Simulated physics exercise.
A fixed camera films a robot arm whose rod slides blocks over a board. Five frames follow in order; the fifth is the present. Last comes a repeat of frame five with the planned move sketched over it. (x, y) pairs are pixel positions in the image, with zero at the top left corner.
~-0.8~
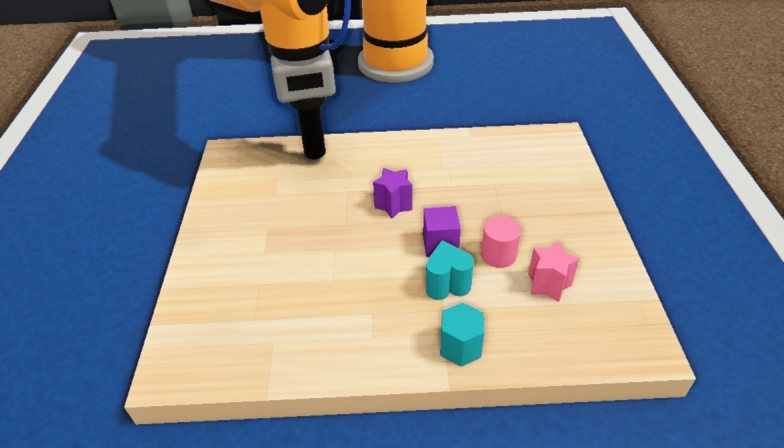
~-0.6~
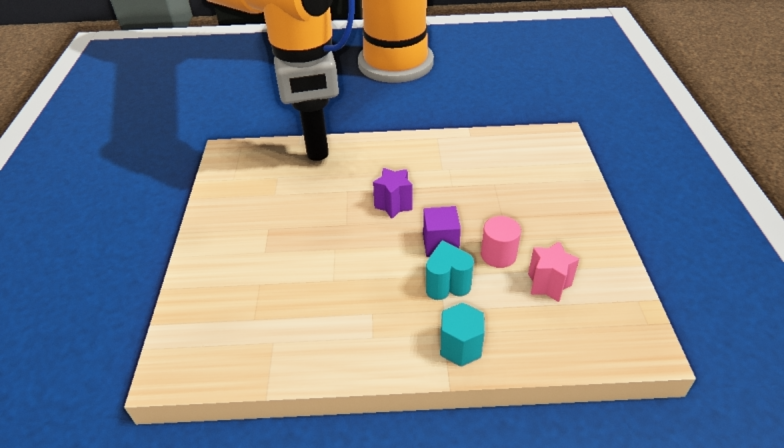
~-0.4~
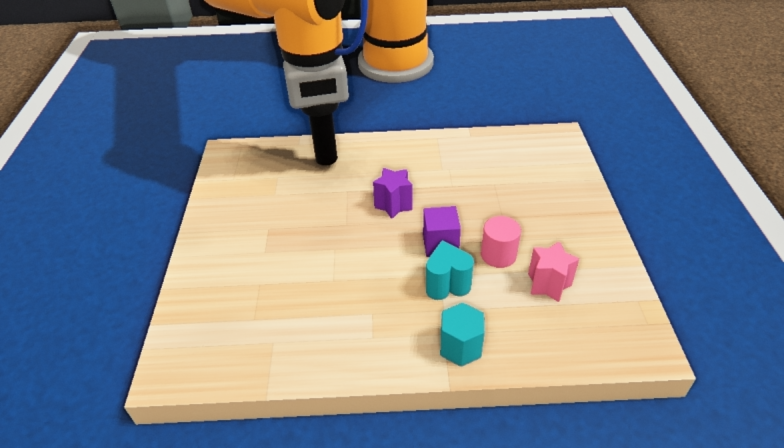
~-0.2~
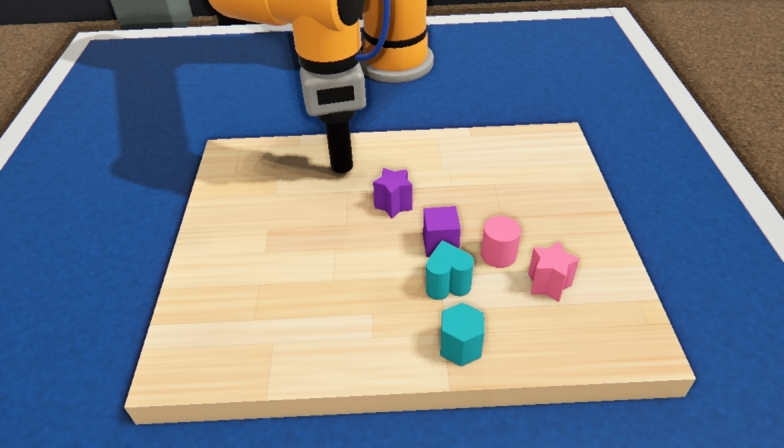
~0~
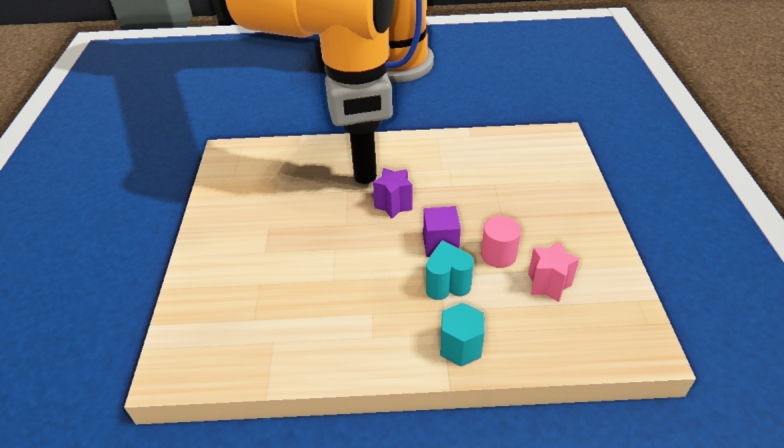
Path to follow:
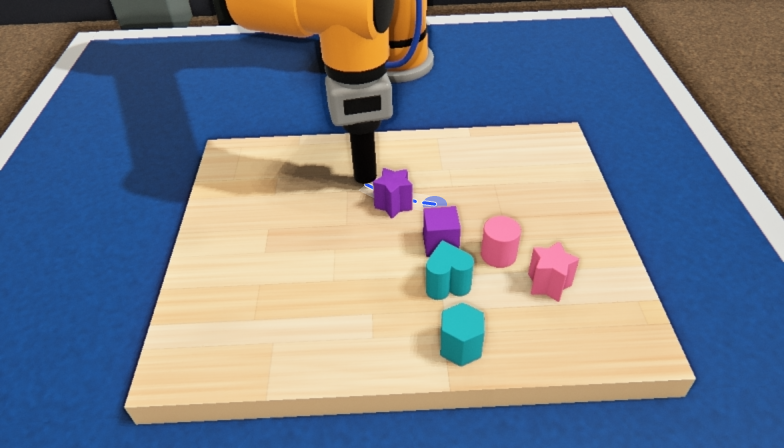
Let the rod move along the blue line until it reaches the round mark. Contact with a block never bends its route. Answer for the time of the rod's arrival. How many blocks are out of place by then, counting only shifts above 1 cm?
The push moves one block more than 1 cm.
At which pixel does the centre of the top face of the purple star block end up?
At the end it should sit near (415, 193).
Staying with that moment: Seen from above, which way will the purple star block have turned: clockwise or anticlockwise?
Short answer: Clockwise.
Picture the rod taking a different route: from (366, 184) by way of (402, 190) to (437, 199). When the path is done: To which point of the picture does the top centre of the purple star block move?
Around (406, 188).
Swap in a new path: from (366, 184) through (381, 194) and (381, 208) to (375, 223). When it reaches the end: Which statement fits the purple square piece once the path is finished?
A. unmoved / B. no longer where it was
Choice A: Unmoved.
The drawn path runs from (366, 184) over (397, 197) to (435, 204).
On the path given first. Halfway along, rod (398, 190); purple star block (406, 188), turned 45° clockwise.
At the end, rod (435, 197); purple star block (415, 193), turned 90° clockwise; purple square piece not moved.
